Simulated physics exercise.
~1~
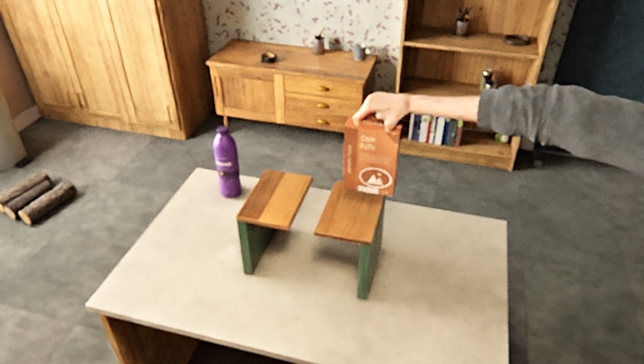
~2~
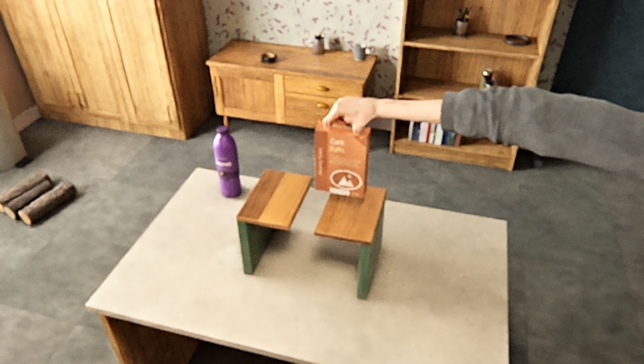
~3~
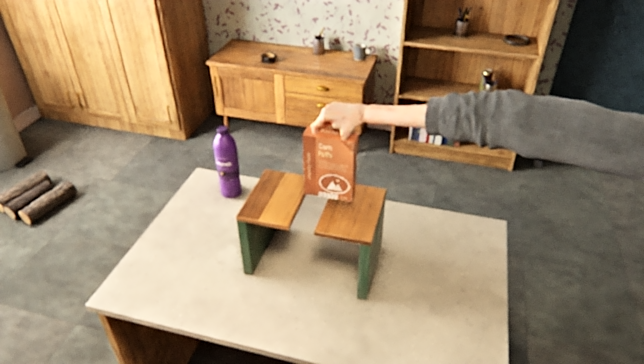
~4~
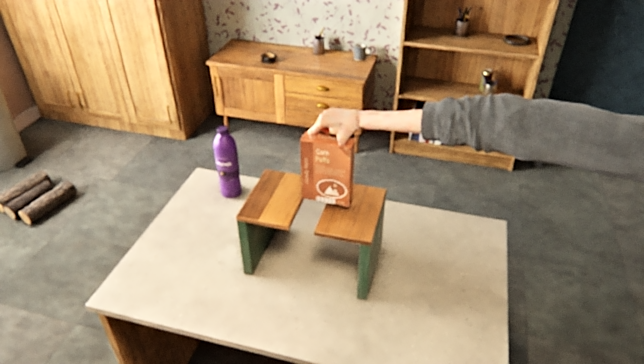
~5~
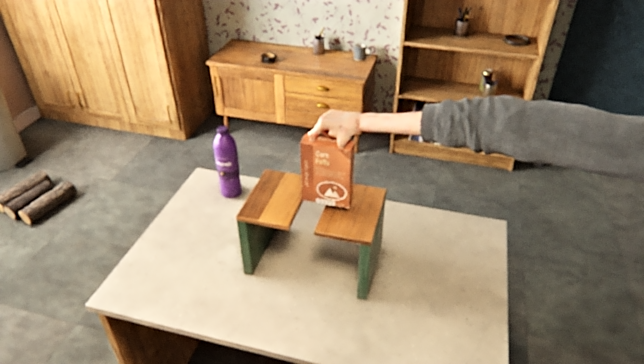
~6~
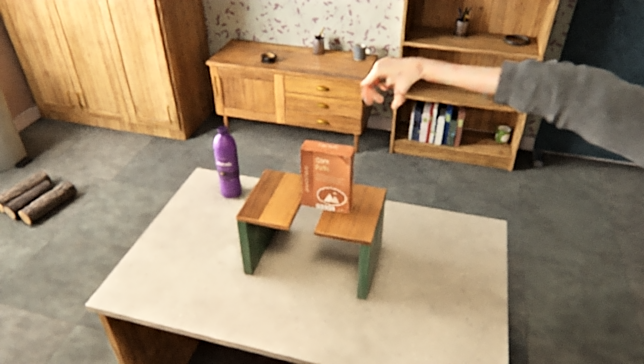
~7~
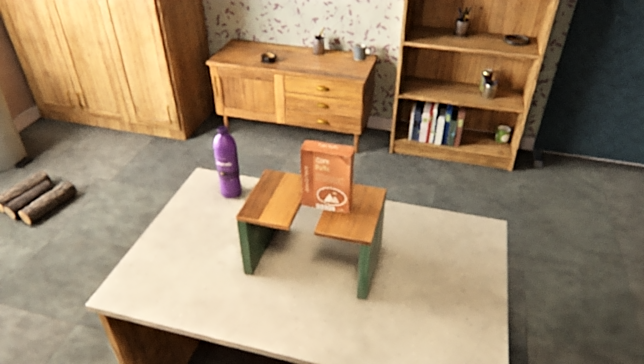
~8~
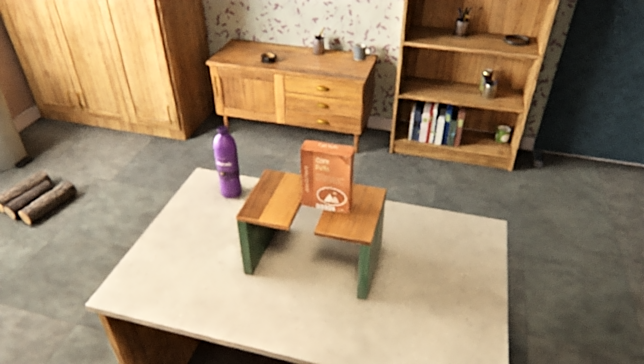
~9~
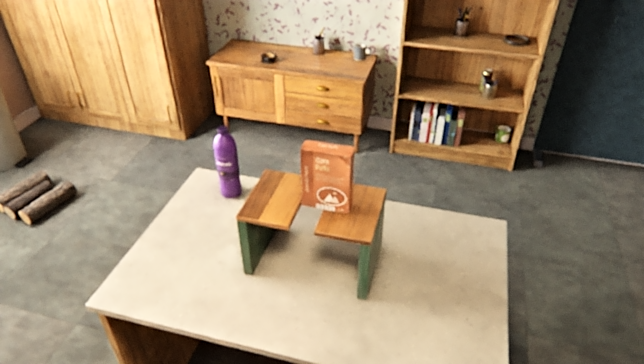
In a room with wooden furniture, a hand moved an upright orange packet left over the gap between two small wooden-topped supports, lowered it slightly and let go, and the packet stayed standing on top while the purple bottle remained still.
